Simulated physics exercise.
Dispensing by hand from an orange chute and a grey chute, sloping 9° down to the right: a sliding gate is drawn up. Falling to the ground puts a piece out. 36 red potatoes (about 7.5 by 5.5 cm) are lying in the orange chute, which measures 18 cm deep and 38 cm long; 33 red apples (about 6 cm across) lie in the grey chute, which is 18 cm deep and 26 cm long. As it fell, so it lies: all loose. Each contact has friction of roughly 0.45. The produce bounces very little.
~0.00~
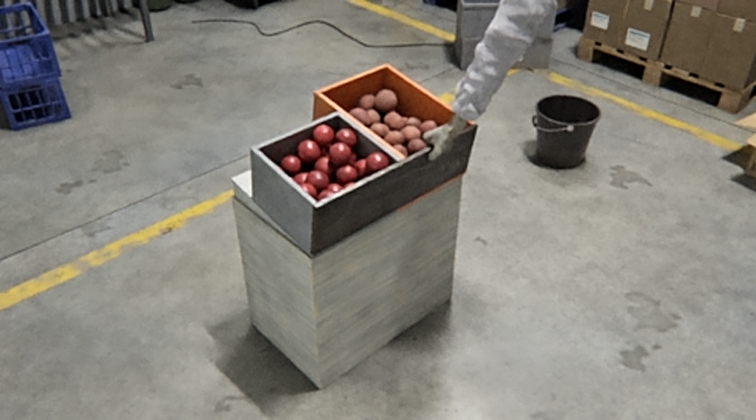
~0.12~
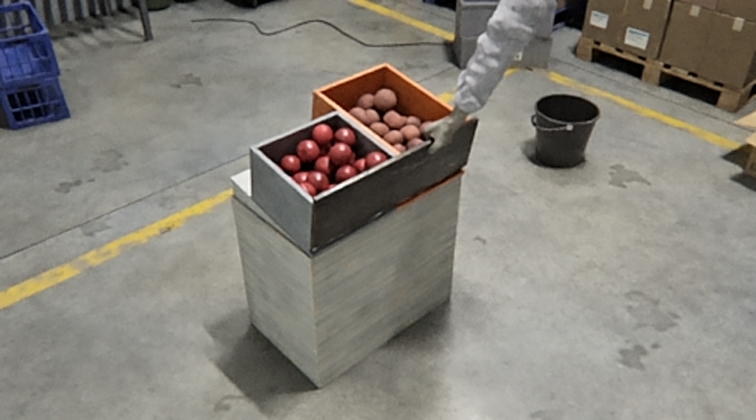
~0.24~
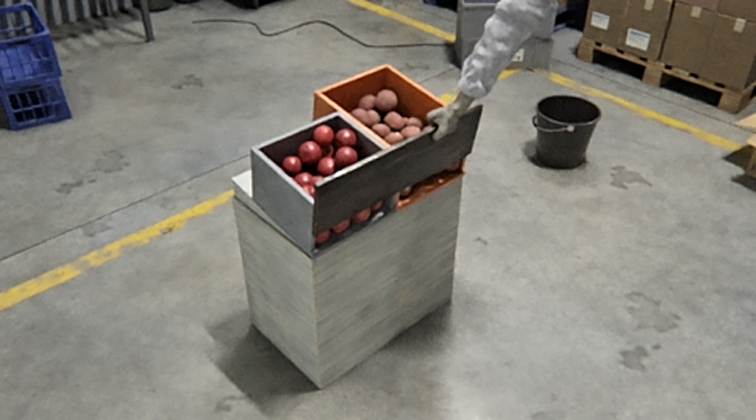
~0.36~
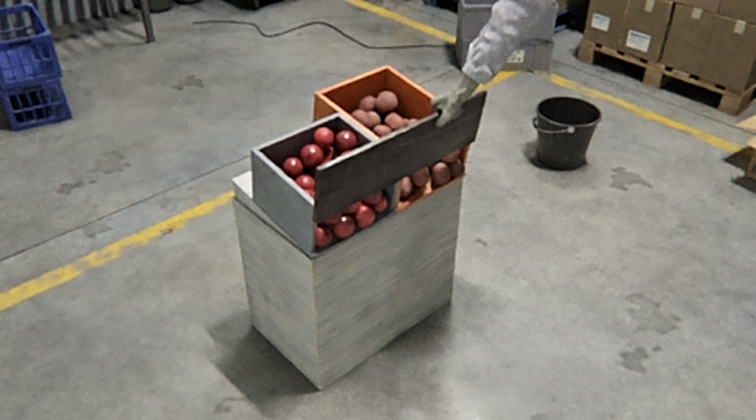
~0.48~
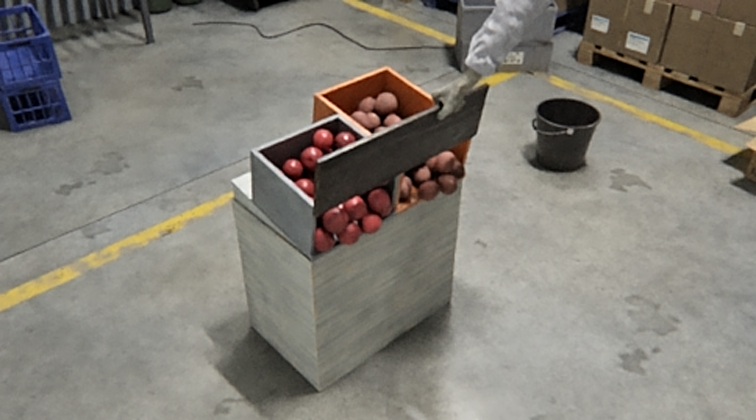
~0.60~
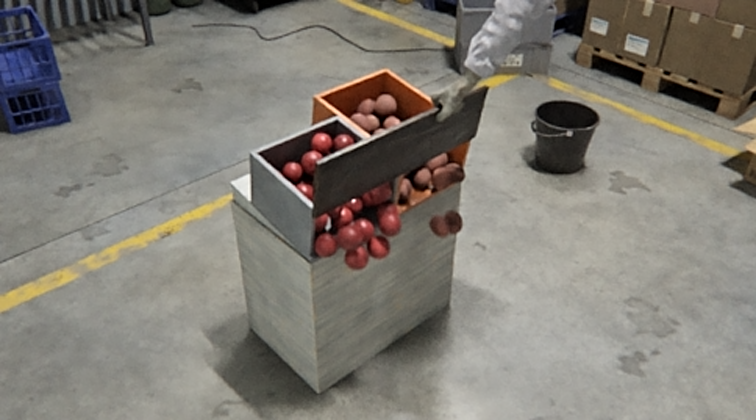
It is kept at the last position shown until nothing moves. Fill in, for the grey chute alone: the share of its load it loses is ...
More than a sixth.
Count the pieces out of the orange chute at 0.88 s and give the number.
Roughly, out by then: Orange chute 3.
After 0.88 s, orange chute 33 in, 3 out and grey chute 24 in, 9 out.
After 1.22 s, orange chute 32 in, 4 out and grey chute 17 in, 16 out.
After 1.70 s, orange chute 32 in, 4 out and grey chute 8 in, 25 out.
Outcome (at 2.32 s), orange chute 32 in, 4 out and grey chute 0 in, 33 out. Asked share, 33 of 33, 100 per cent.
